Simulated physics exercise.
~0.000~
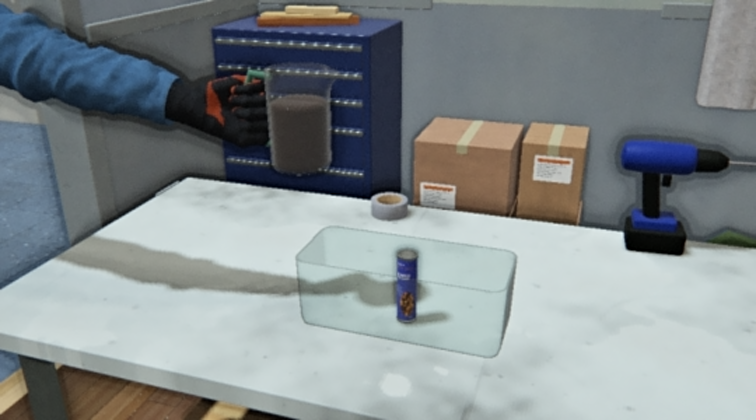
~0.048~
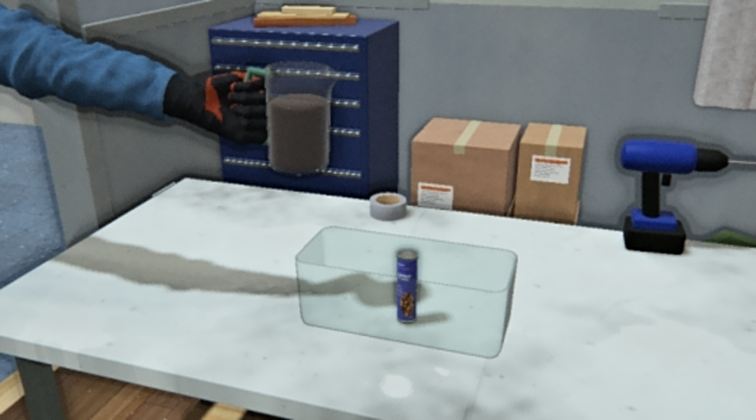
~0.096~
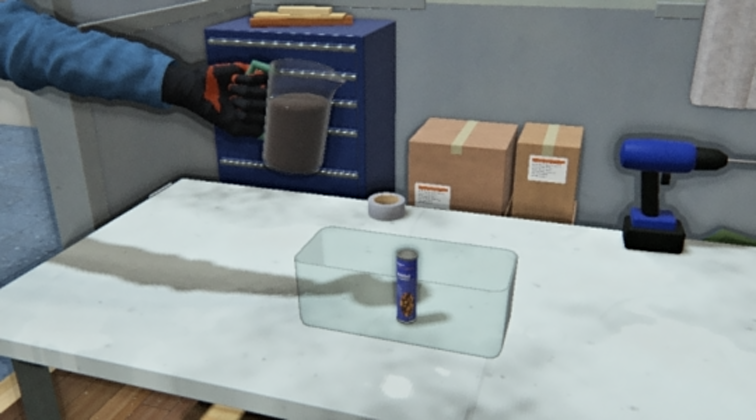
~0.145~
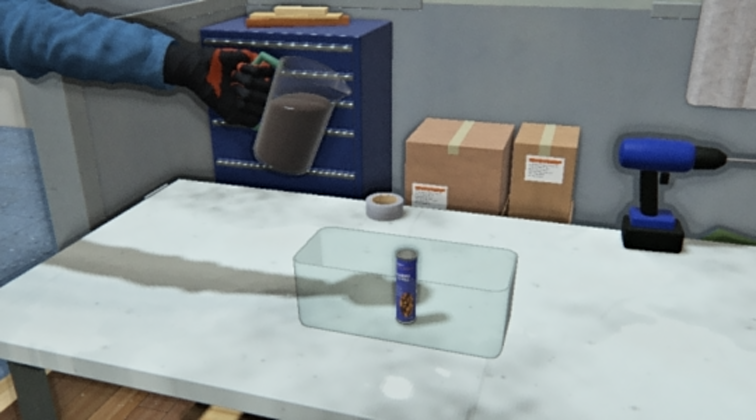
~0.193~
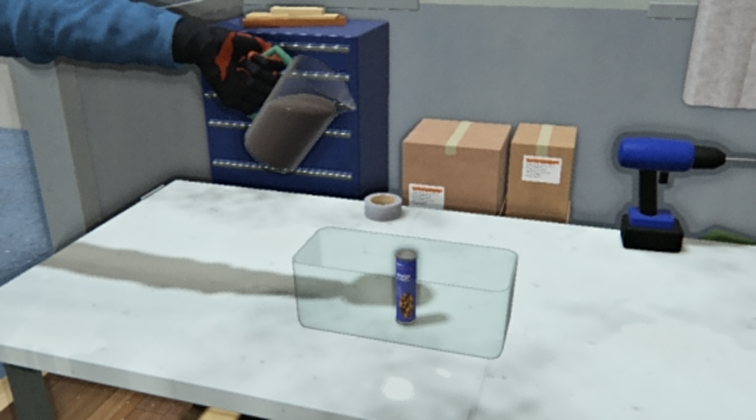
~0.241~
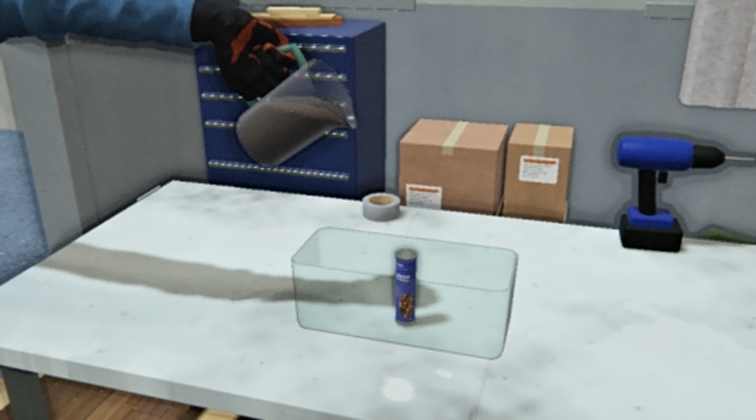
A gloved hand steadily tilts a pitcher of brown liquid rightward above a workbench.
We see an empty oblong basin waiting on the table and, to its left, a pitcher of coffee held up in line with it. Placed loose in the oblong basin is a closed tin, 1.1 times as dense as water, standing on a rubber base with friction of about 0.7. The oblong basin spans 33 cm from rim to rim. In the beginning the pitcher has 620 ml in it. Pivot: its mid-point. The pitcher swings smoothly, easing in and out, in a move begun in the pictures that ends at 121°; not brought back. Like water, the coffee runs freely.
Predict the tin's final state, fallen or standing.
I predict it is fallen.
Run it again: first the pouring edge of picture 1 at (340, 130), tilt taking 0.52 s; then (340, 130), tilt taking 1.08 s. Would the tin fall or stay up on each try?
First it stays on its base; then it stays on its base.
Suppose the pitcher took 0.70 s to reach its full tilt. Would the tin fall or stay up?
Result: Tin upright.
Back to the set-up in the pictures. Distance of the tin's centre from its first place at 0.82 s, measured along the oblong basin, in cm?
Around 4 cm.
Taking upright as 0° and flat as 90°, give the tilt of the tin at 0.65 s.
5°.
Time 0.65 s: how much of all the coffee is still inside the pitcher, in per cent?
Share remaining: Approx. 10 %.
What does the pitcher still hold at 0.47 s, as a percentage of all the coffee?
Still held: Roughly 56 % of the total.
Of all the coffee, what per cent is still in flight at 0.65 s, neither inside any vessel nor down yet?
About 28 percent.
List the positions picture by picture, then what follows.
The first frame shows tilt 0°; pouring edge (339, 73); surface from (274, 99) to (327, 103); the oblong basin's rim runs from (310, 243) to (512, 273); the tin's top is at (407, 257).
The second frame shows tilt 3°; pouring edge (340, 75); surface from (273, 98) to (327, 103).
The third frame shows tilt 10°; pouring edge (345, 81); surface from (274, 98) to (328, 104).
The fourth frame shows tilt 22°; pouring edge (351, 92); surface from (270, 107) to (330, 104).
The fifth frame shows tilt 37°; pouring edge (356, 109); surface from (262, 113) to (336, 108).
The sixth frame shows tilt 54°; pouring edge (357, 127); surface from (247, 111) to (344, 115).
By 0.47 s the tilt is 119° and 56 per cent is still to pour; the tin stands where it began.
By 0.65 s the tilt is 121° and 9 per cent is still to pour; the tin stands 1 cm from where it began.
By 0.82 s the tilt is 121° and 0 per cent is still to pour; the tin leans 14°.
By 1.02 s the tilt is 121° and 0 per cent is still to pour; the tin lies on its side.
At rest the tin lies on its side.
